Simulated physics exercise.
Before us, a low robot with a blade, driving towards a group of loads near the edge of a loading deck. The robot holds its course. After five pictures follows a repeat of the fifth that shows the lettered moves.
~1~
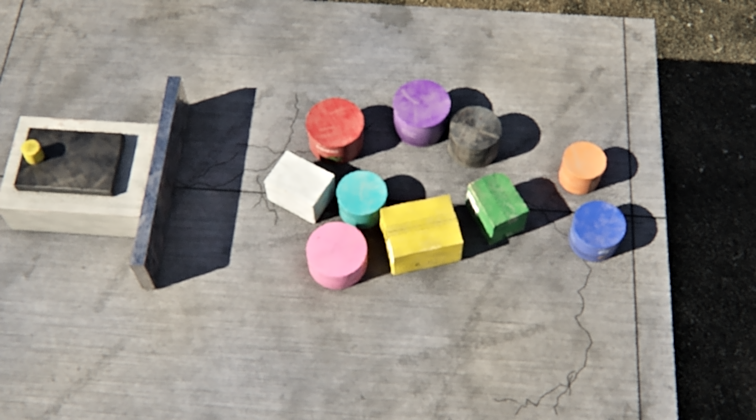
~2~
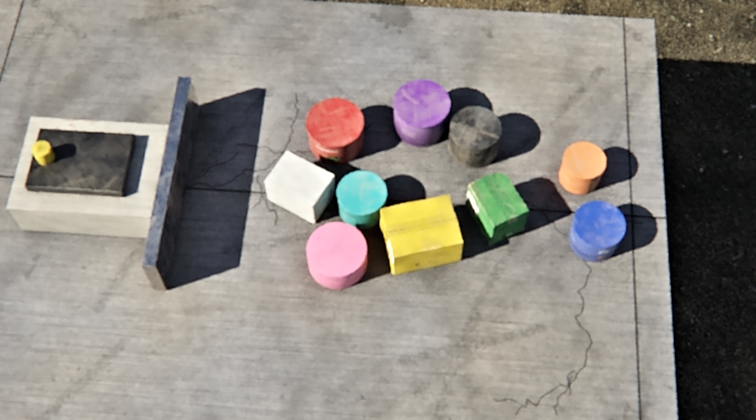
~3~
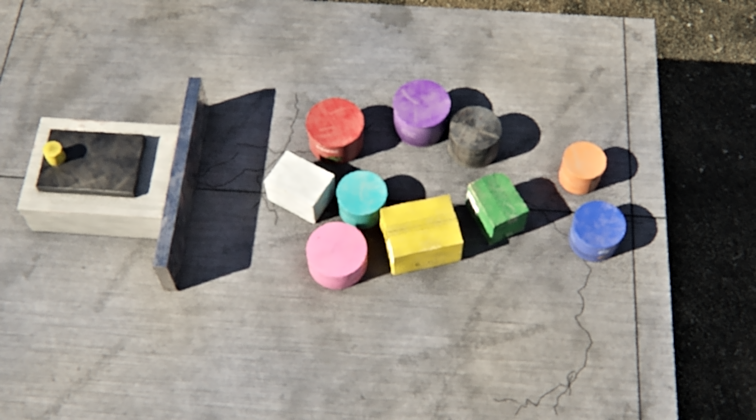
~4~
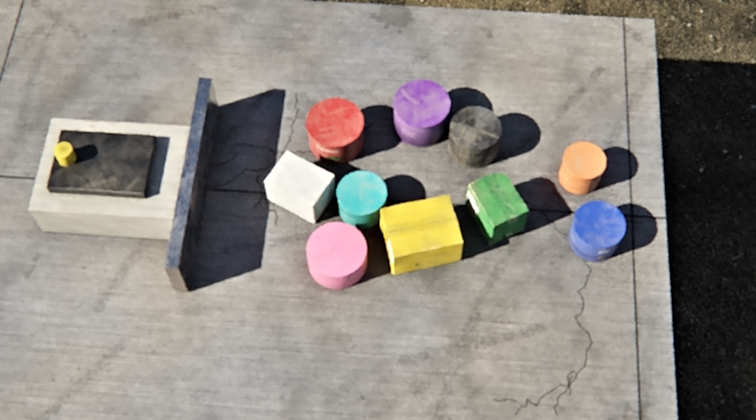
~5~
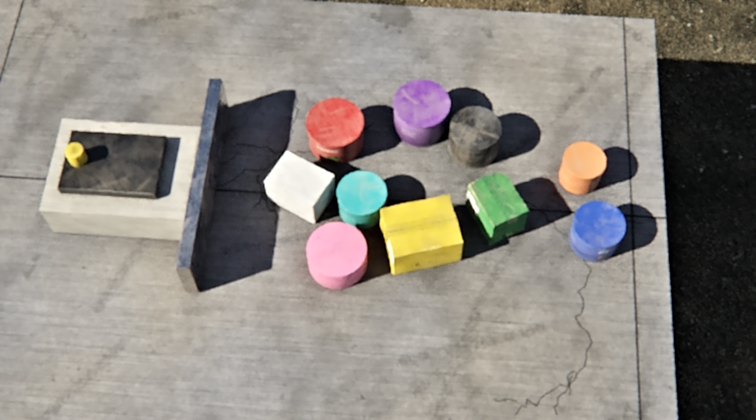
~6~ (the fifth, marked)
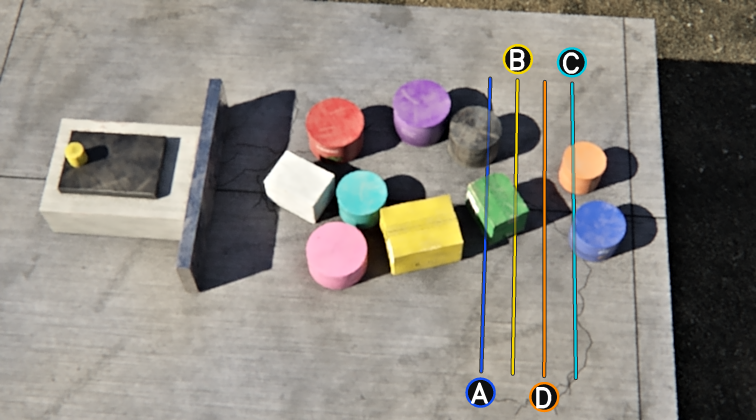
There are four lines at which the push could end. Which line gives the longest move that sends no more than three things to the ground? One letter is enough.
The farthest such stop is C.
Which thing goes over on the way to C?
It is the blue pail.
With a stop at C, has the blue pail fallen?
Yes.
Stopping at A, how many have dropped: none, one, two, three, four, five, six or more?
In all, none.
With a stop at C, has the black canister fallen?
No.
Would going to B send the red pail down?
No.
On the copy, A at (486, 215); B at (515, 216); C at (574, 220); D at (545, 218).
On C. First, robot (255, 172); purple pail (428, 113); red pail (378, 135).
Then, robot (390, 181); blue pail (641, 237); green parcel (599, 200).
Finally, robot (495, 187); blue pail over the edge; green parcel (666, 212); one fallen.
By contrast, A is within the limit but short; B is within the limit but short; D is within the limit but short.
